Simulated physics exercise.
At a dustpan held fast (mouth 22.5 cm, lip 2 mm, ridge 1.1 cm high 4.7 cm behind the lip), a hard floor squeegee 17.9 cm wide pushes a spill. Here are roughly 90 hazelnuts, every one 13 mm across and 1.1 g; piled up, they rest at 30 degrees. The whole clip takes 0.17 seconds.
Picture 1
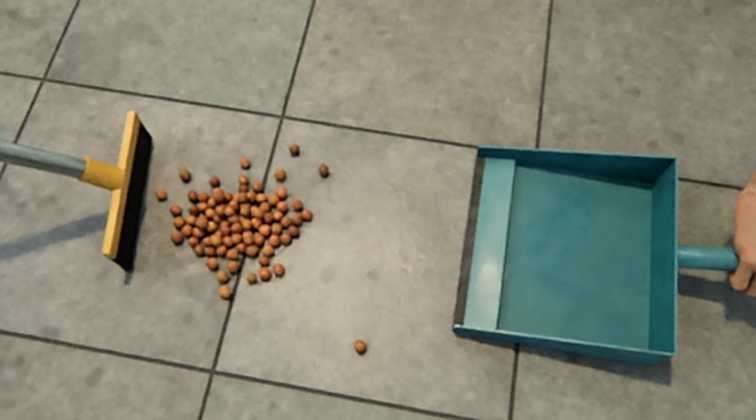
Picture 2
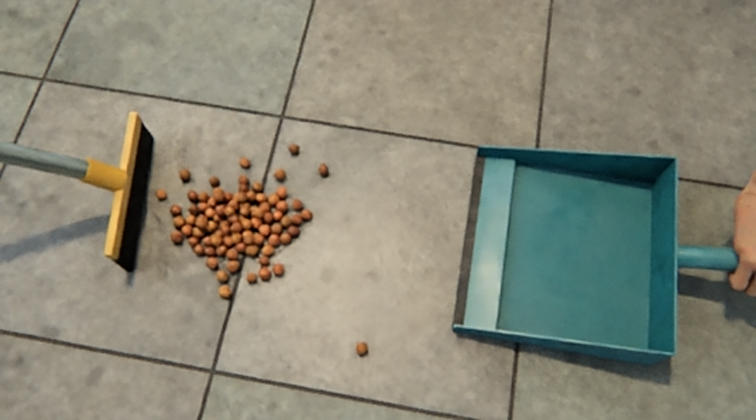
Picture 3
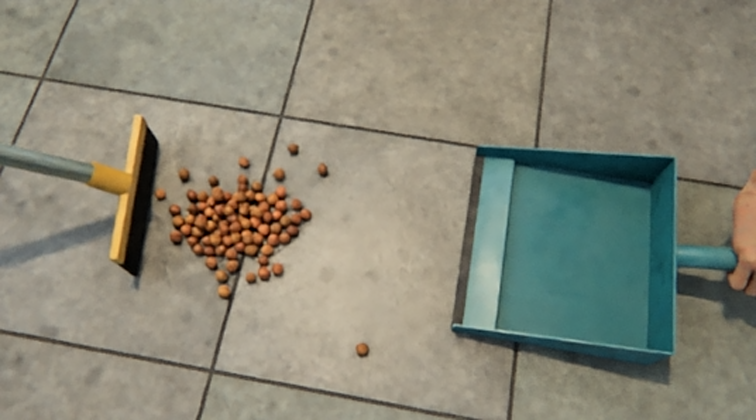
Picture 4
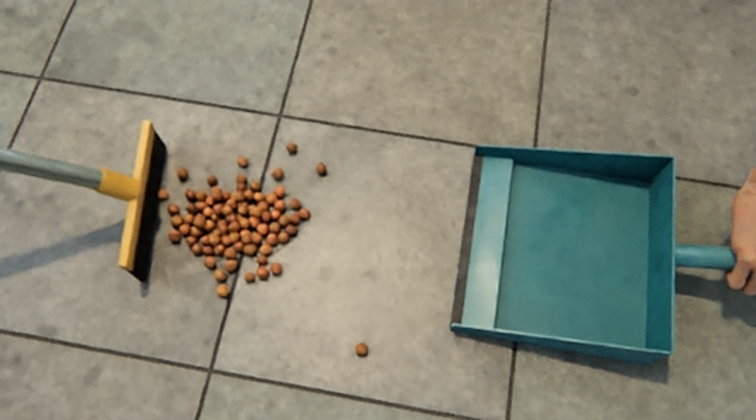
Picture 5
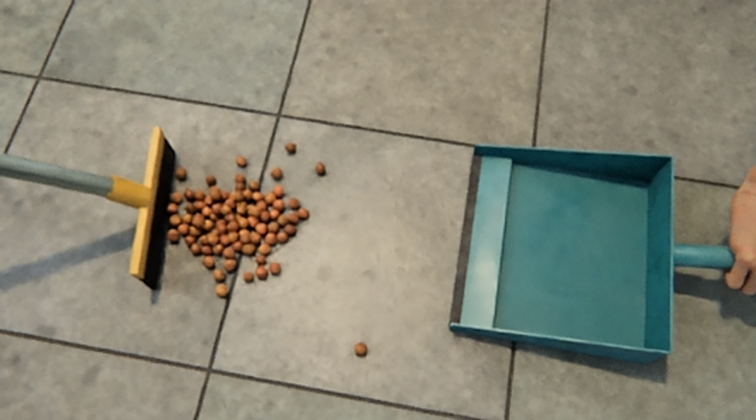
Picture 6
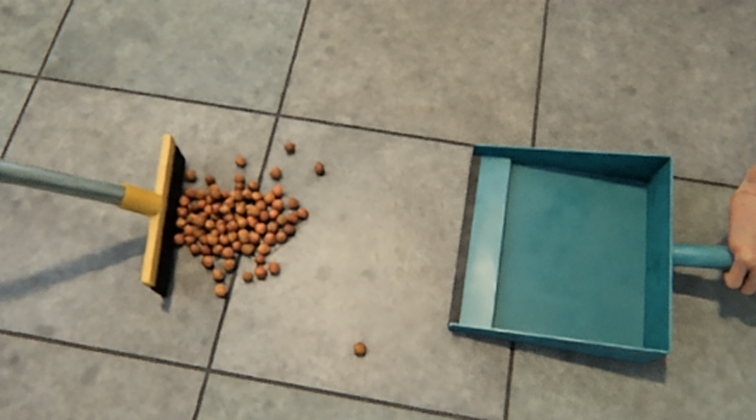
The clip shows a yellow-edged floor squeegee sliding slowly right across grey tiles until it meets a pile of round brown nuts, nudging the nearest ones, while a hand at the right holds a teal dustpan still.
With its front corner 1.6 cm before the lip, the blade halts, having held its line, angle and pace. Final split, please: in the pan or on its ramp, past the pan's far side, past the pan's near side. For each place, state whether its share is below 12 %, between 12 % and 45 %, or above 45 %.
At the end, in the pan or on its ramp: I predict a minor share of the load; past the pan's far side: I predict a minor share of the load; past the pan's near side: I predict a mid-range share of the load.
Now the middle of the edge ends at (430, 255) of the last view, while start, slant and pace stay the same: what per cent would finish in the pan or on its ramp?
I'd expect around 25 per cent.
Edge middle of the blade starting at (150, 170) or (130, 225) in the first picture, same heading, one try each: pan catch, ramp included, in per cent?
Around 5 percent, then around 0 percent.
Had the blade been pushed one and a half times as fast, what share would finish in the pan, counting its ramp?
Then near 5 in a hundred.
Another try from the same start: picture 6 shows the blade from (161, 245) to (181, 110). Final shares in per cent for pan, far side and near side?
Split: Pan = 20, far = 20, near = 10.
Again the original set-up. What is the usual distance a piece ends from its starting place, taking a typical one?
Roughly 20 centimetres.
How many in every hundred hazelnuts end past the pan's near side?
Something like 25 percent.
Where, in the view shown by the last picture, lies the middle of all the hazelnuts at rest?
Somewhere around (394, 244) in the final frame.
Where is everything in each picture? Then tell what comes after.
The first picture shows blade from (110, 254) to (135, 119), moved 0.0 cm, 0 of the pieces shifted so far; middle of the pieces at (243, 221); pan at (574, 256).
The second picture shows blade from (112, 255) to (136, 120), moved 0.3 cm, 0 of the pieces shifted so far; middle of the pieces at (243, 221).
The third picture shows blade from (118, 259) to (141, 123), moved 1.2 cm, 1 of the pieces shifted so far; middle of the pieces at (242, 220).
The fourth picture shows blade from (127, 265) to (149, 128), moved 2.7 cm, 2 of the pieces shifted so far; middle of the pieces at (241, 220).
The fifth picture shows blade from (138, 273) to (160, 135), moved 4.5 cm, 2 of the pieces shifted so far; middle of the pieces at (240, 220).
The sixth picture shows blade from (149, 282) to (170, 142), moved 6.3 cm, 11 of the pieces shifted so far; middle of the pieces at (239, 219); pan at (569, 255).
Then, 0.33 s after the last picture, middle of the blade 19 cm from the lip; 0 % over the lip, far side 0 %, near side 15 %.
Then, 0.54 s after the last picture, middle of the blade 9 cm from the lip; 0 % over the lip, far side 0 %, near side 20 %.
Then, 0.87 s after the last picture, middle of the blade 3 cm from the lip; 0 % over the lip, far side 0 %, near side 25 %.
In the end, pan 0 %, far side 0 %, near side 25 %, in front of the lip or behind the blade 75 %.
